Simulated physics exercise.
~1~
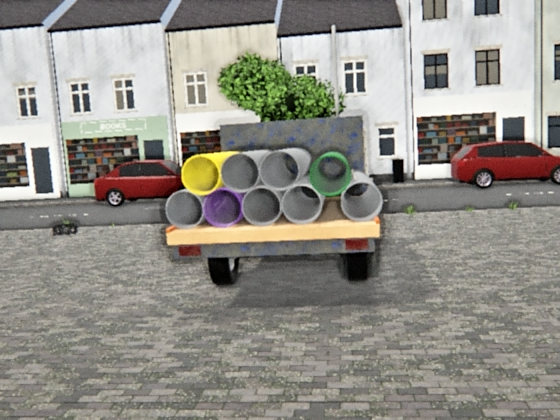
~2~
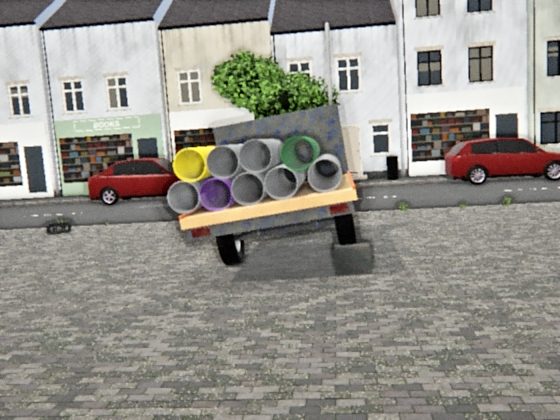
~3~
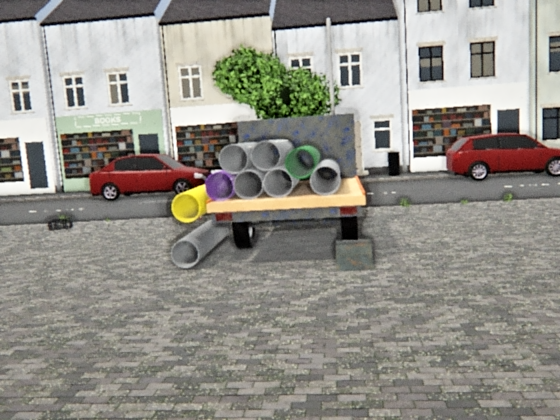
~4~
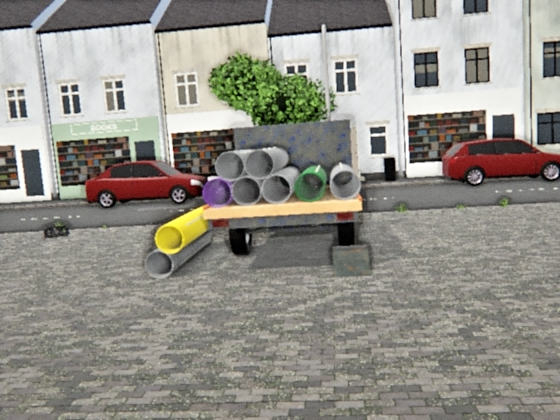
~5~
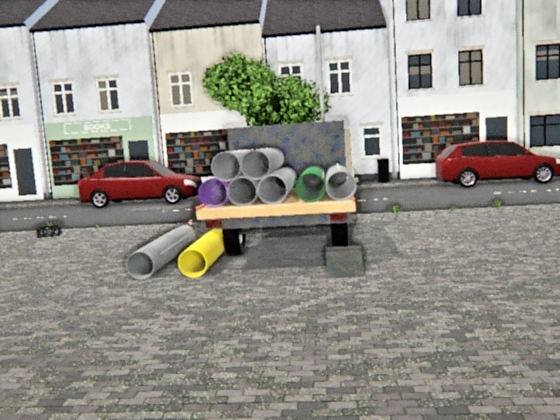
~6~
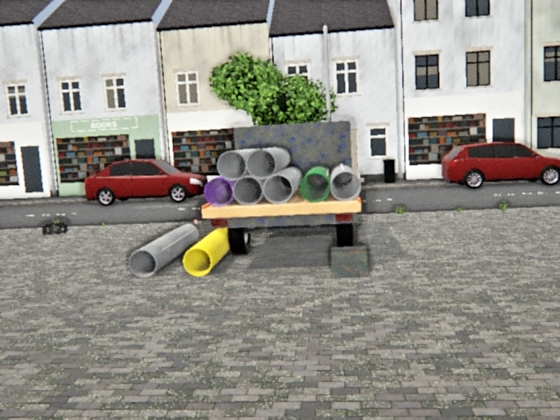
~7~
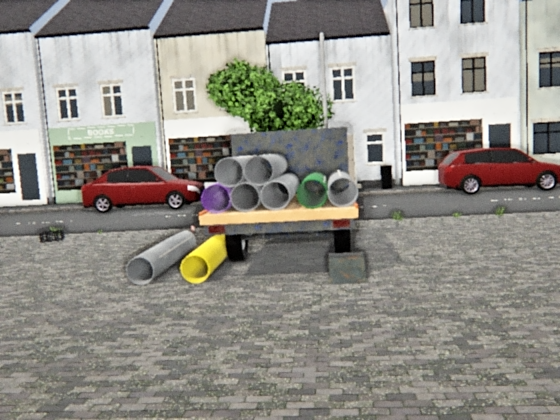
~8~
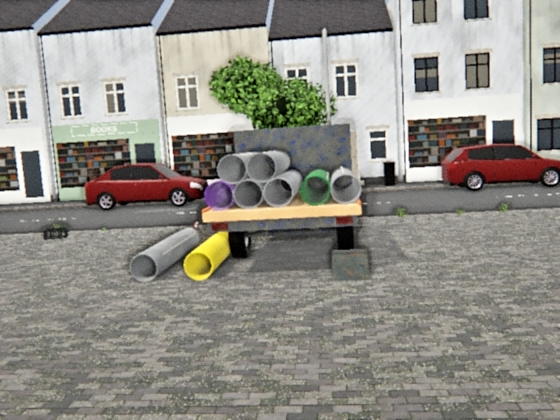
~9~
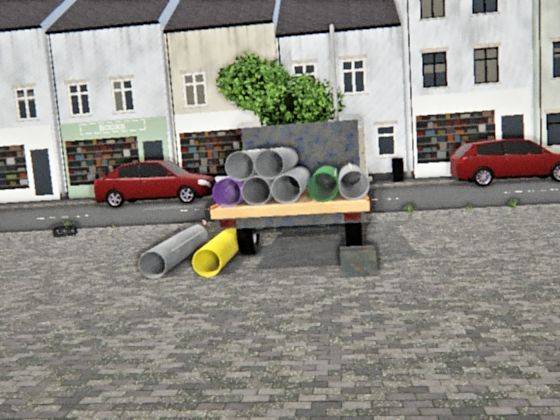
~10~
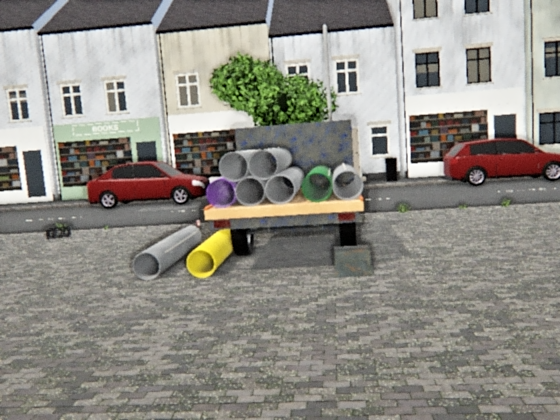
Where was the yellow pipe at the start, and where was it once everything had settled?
At the start the yellow pipe was on top of the load at the left end, and by the end it was lying on the cobbles at the left of the trailer, beside a grey pipe.
